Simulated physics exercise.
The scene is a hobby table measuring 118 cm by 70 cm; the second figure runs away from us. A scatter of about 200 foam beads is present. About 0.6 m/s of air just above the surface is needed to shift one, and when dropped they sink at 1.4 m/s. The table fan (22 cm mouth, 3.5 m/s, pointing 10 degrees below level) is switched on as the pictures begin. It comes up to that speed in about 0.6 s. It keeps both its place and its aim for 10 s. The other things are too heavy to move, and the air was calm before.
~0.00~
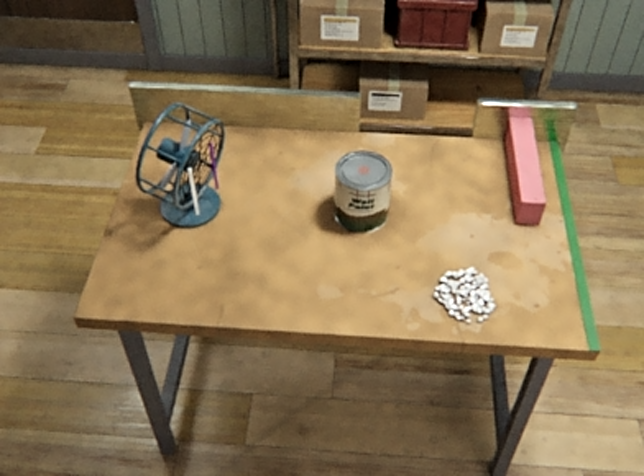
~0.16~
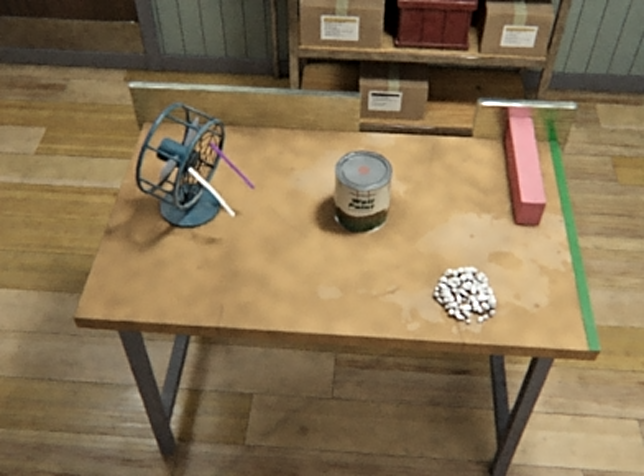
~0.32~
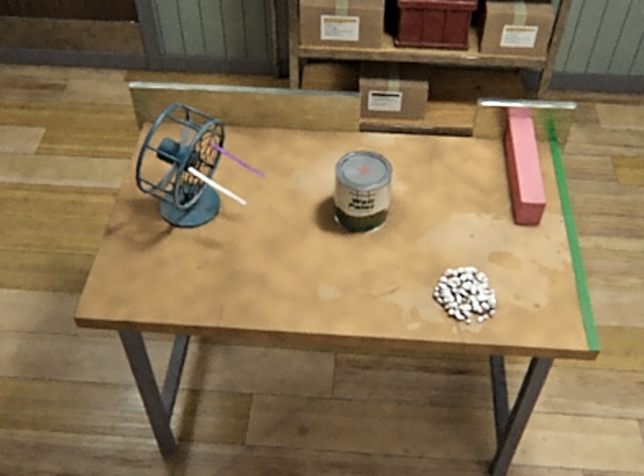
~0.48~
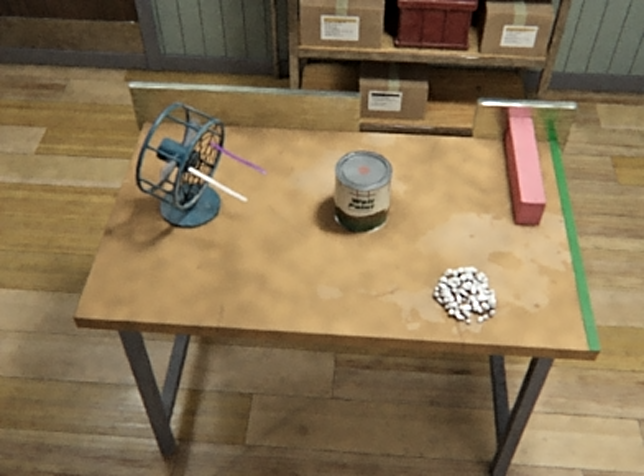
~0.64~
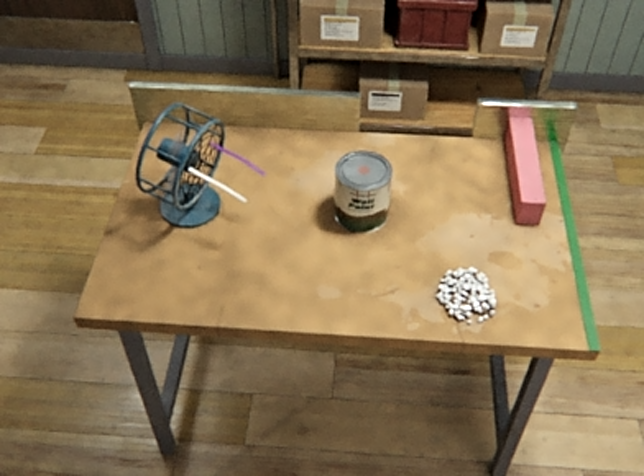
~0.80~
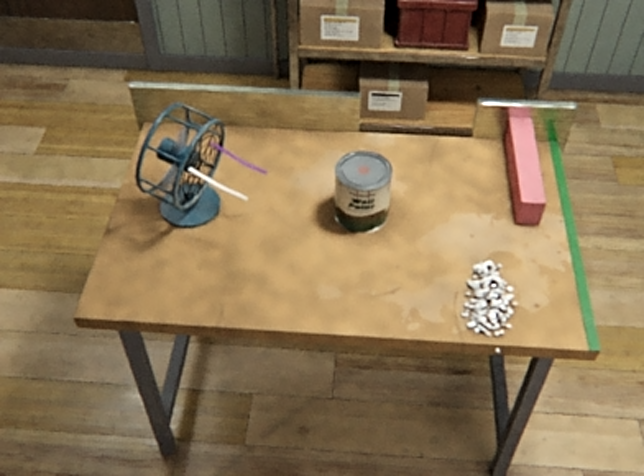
The clip shows a table fan on a hobby table with a tin, a pink plank and white foam beads; the fan's purple and white streamers lift and stream out, then the beads shift slightly right and spread toward the front edge.
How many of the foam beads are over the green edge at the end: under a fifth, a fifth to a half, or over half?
Honestly, the lion's share goes.
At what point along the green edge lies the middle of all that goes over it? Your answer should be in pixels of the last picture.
(588, 286).
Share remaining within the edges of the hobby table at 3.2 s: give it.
Some 5 per cent at that time.
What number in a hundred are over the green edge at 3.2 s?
60 %.
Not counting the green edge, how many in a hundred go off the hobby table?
30 %.
After 2.0 s, 58 % are over the green edge; 88 % have settled or left.
After 3.2 s, 64 % are over the green edge; 92 % have settled or left.
After 5.5 s, 68 % are over the green edge; 97 % have settled or left.
After 10.0 s, at the end, 69 % are over the green edge.
